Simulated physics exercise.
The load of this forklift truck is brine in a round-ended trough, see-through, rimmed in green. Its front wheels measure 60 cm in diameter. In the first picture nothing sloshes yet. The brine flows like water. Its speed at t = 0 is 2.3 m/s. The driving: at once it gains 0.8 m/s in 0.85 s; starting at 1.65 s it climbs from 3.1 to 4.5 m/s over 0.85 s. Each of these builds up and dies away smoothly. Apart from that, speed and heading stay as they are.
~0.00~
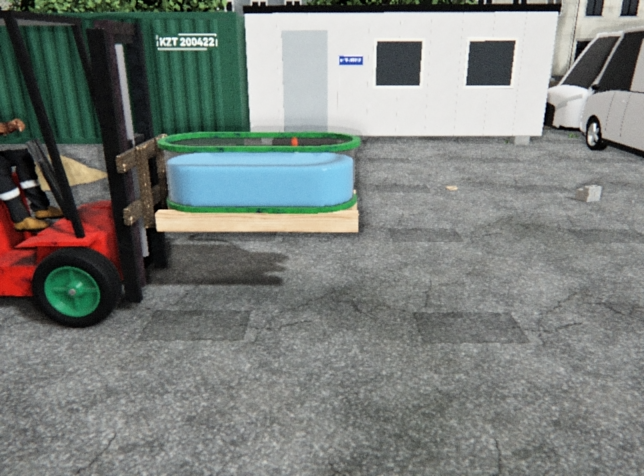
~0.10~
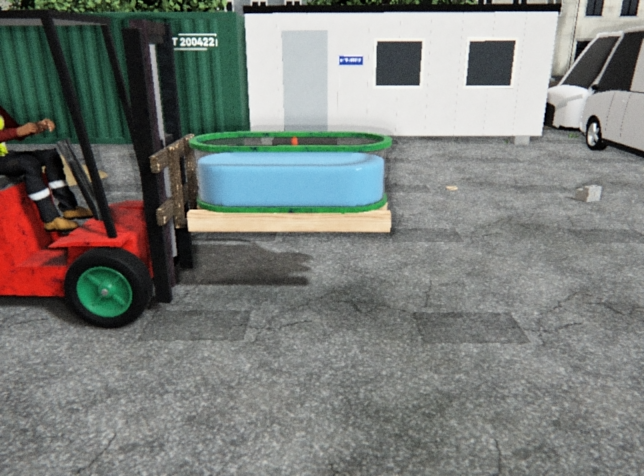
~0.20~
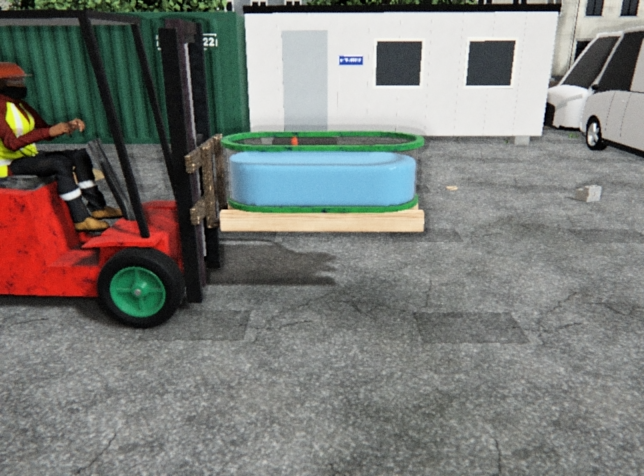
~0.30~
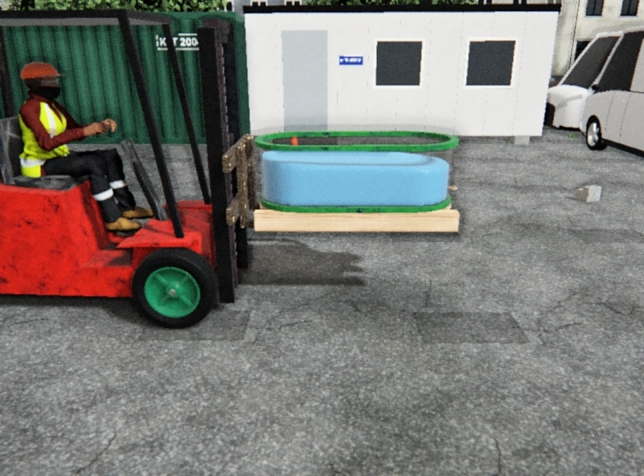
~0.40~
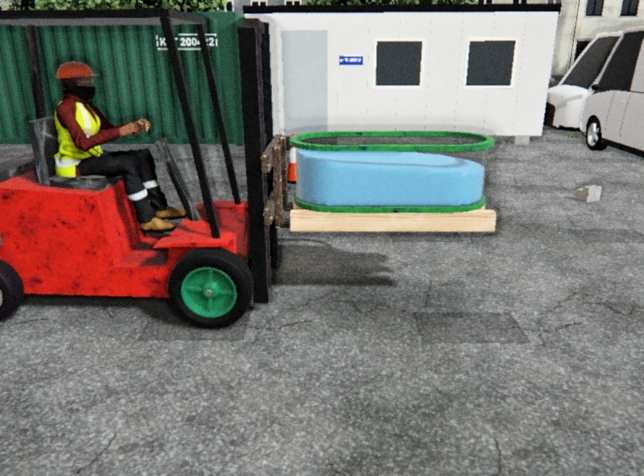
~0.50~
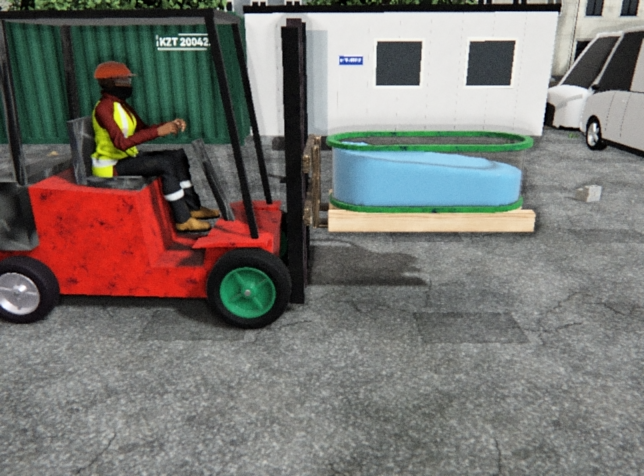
Red forklift driving rightward across a yard carrying a green-rimmed, see-through trough of blue liquid, its surface starting level, then climbing towards the left.
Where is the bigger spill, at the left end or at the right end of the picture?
More leaves at the left one.
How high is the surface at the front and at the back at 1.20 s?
About 26 cm in front and 28 cm behind.
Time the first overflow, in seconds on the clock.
Around 2.6 s.
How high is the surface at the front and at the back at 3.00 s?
About 34 cm in front and 22 cm behind.
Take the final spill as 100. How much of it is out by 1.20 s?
About 0 per cent.
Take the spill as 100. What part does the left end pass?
Some 80 per cent of it.
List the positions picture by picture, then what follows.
The surface is at (337, 162) by the front wall; at (180, 162) by the back wall; it shows no tilt against the walls; the front is on the right, levels are read along the near wall; a wheel hub at (70, 295), in the first frame.
The surface is at (369, 162) by the front wall; at (211, 162) by the back wall; it shows no tilt against the walls, in the second frame.
The surface is at (401, 161) by the front wall; at (243, 162) by the back wall; it shows no tilt against the walls, in the third frame.
The surface is at (435, 167) by the front wall; at (277, 157) by the back wall; it climbs 4° towards the left end, in the fourth frame.
The surface is at (471, 168) by the front wall; at (312, 155) by the back wall; it climbs 5° towards the left end, in the fifth frame.
The surface is at (508, 172) by the front wall; at (350, 150) by the back wall; it climbs 8° towards the left end; a wheel hub at (247, 296), in the sixth frame.
Then, 1.20 s in, the surface is 26 cm up at the front and 29 cm at the back; nothing has left.
Then, 2.00 s in, the surface is 22 cm up at the front and 30 cm at the back; nothing has left.
Then, 3.00 s in, the surface is 33 cm up at the front and 23 cm at the back; 13 per cent is out, over the left end, a little elsewhere.
Then, 5.49 s in, 16 per cent is out, over the left end, a little elsewhere; the right end has passed 2 per cent and the left end 12.
